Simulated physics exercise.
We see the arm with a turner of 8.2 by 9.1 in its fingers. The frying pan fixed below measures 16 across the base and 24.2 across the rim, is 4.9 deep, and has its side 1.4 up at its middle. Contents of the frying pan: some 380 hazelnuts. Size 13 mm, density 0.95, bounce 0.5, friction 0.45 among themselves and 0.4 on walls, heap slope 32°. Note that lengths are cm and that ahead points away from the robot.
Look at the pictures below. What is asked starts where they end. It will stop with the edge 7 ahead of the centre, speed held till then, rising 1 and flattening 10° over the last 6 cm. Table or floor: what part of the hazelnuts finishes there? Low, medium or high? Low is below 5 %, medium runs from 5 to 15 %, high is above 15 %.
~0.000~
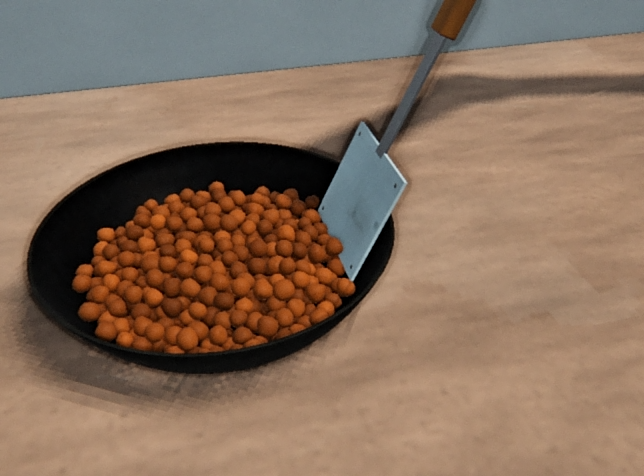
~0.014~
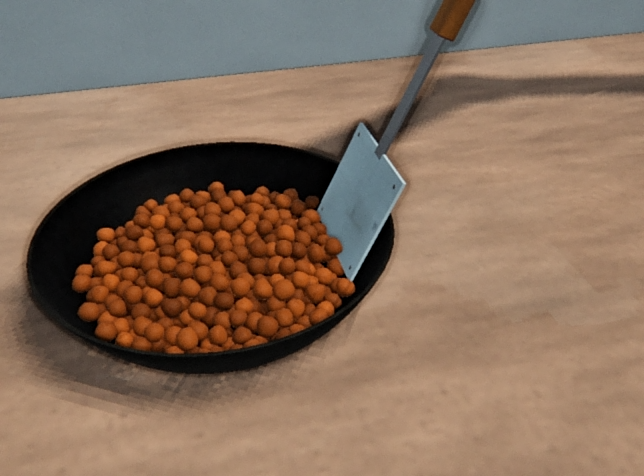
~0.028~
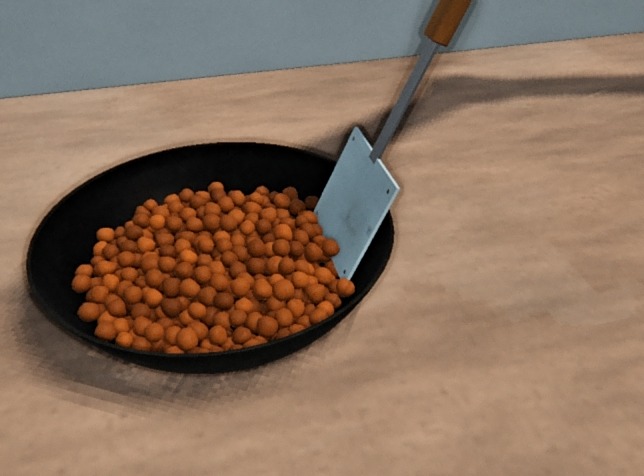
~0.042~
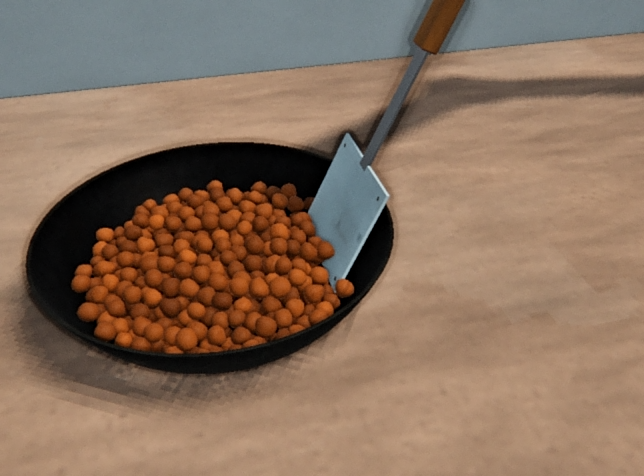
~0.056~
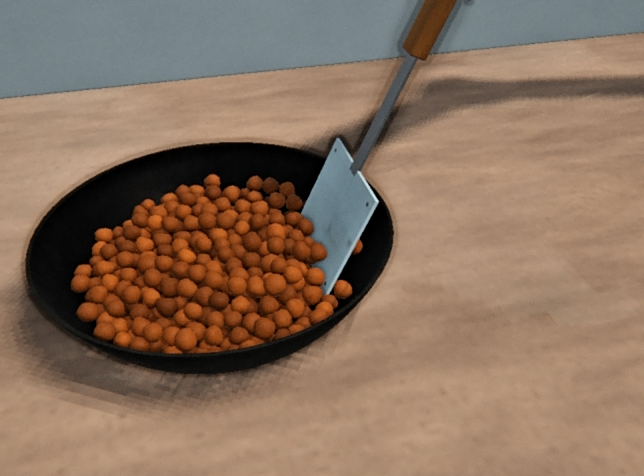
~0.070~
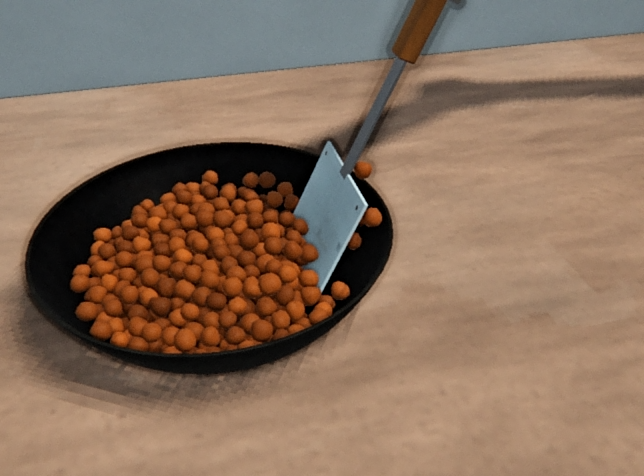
The share is medium, from 5 to 15 %.
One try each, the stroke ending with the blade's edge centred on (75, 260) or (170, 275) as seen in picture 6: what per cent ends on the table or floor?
Respectively some 40 and 0 percent end on the table or floor.
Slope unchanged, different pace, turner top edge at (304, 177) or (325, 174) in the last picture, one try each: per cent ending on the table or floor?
Roughly 30 and 20 percent.
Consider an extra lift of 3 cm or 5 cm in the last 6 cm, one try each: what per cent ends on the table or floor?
15 and 15 per cent.
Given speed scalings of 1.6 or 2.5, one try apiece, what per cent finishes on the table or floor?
Some 20 and 35 per cent.
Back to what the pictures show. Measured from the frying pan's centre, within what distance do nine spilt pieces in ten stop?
About 35 cm.
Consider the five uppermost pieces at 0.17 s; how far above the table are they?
Somewhere near 12 cm, I'd say.
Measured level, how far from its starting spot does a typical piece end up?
It comes to some 5 cm.
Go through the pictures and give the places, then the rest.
Turner top edge at (383, 150), sloping 65°; upper third of the load around (216, 253), from x 80 to 345, top at y 190; 382 in the frying pan, in the first picture.
Turner top edge at (381, 151), sloping 65°; upper third of the load around (216, 253), from x 80 to 345, top at y 190, in the second picture.
Turner top edge at (376, 155), sloping 65°; upper third of the load around (216, 254), from x 80 to 345, top at y 190, in the third picture.
Turner top edge at (366, 162), sloping 65°; upper third of the load around (222, 249), from x 80 to 345, top at y 190, in the fourth picture.
Turner top edge at (356, 167), sloping 65°; upper third of the load around (219, 246), from x 80 to 350, top at y 180, in the fifth picture.
Turner top edge at (346, 171), sloping 65°; upper third of the load around (217, 247), from x 80 to 370, top at y 170; 382 in the frying pan, in the sixth picture.
After 0.17 s, sloping 65°, highest piece 26 above the table; 379 in the frying pan, 3 on the blade or in flight.
After 0.26 s, sloping 61°, highest piece 36 above the table; 379 in the frying pan, 3 on the blade or in flight.
After 0.51 s, sloping 55°, highest piece 19 above the table; 348 in the frying pan, 27 on the table or floor, 7 on the blade or in flight.
After 1.56 s, sloping 55°, highest piece 7 above the table; 347 in the frying pan, 35 on the table or floor.
At rest, 347 in the frying pan, 35 on the table or floor. That is 9 % on the table or floor.
